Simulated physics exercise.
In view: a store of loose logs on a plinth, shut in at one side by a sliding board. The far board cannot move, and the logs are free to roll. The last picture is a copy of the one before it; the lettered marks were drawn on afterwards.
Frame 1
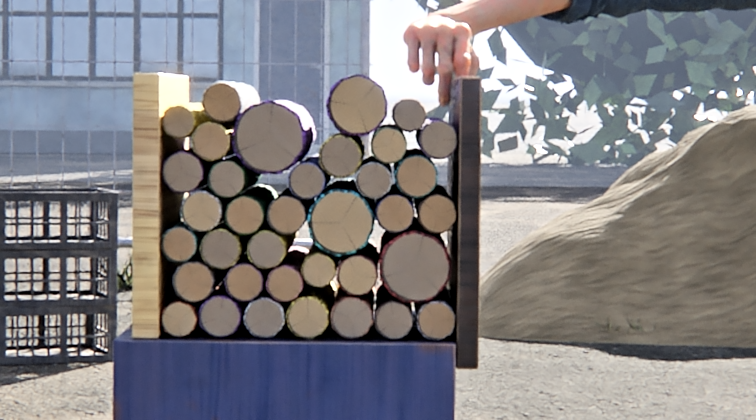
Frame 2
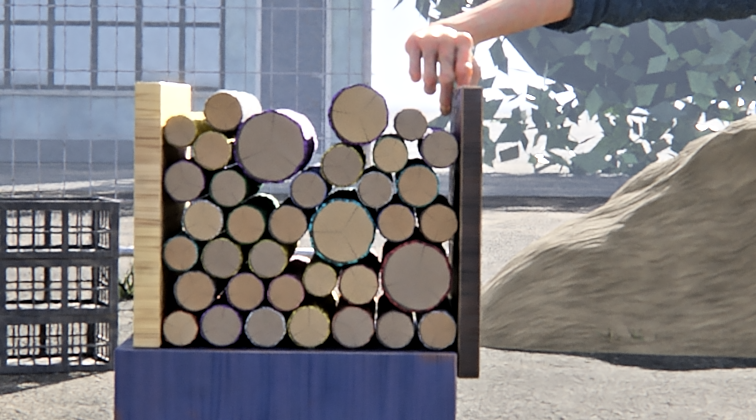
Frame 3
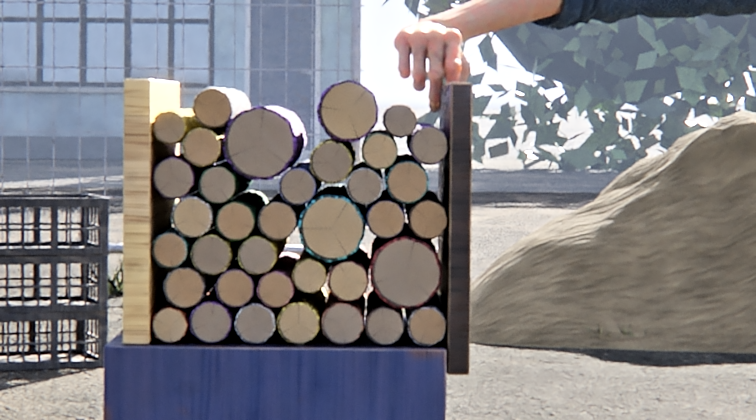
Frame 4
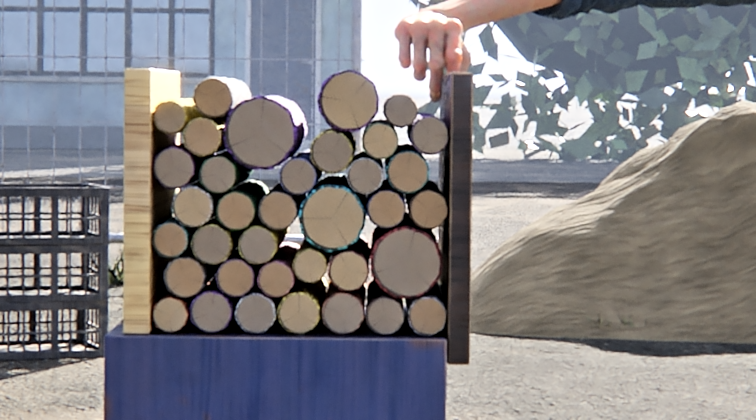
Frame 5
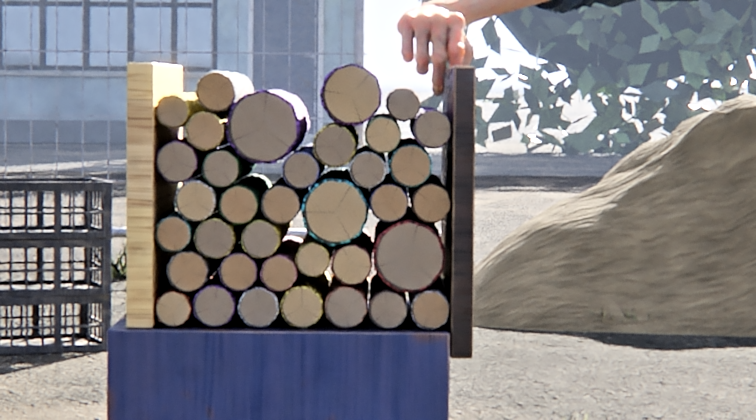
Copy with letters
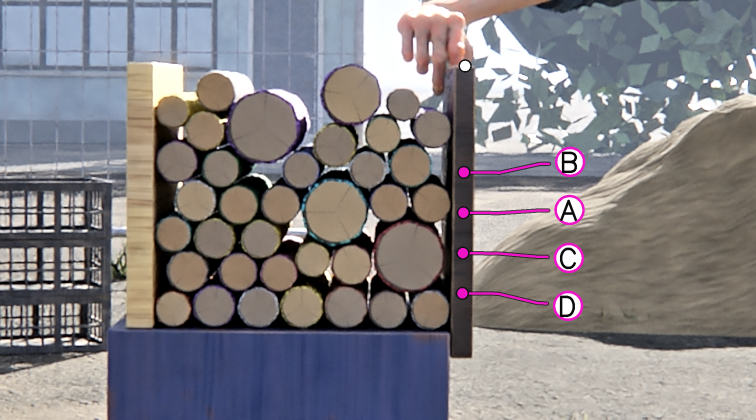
A hand resting on top of a dark upright board beside stacked round logs on a blue plinth, the view shifting slightly.
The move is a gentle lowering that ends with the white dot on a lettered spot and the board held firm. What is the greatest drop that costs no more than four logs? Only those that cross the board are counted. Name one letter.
The last mark within the limit is A.
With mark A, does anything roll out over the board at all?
At A: Yes.
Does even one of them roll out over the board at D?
Yes, at D.
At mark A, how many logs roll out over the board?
It comes to two.
On the marked copy, A at (463, 213); B at (464, 172); C at (463, 253); D at (462, 293); the white dot at (465, 66).
Taking A. A third of the way, top of the board (453, 136).
Two thirds of the way, top of the board (452, 212).
When it is over, top of the board (452, 212), two out over the board.
As for the rest, B none out over the board; C more than four out over the board; D more than four out over the board.
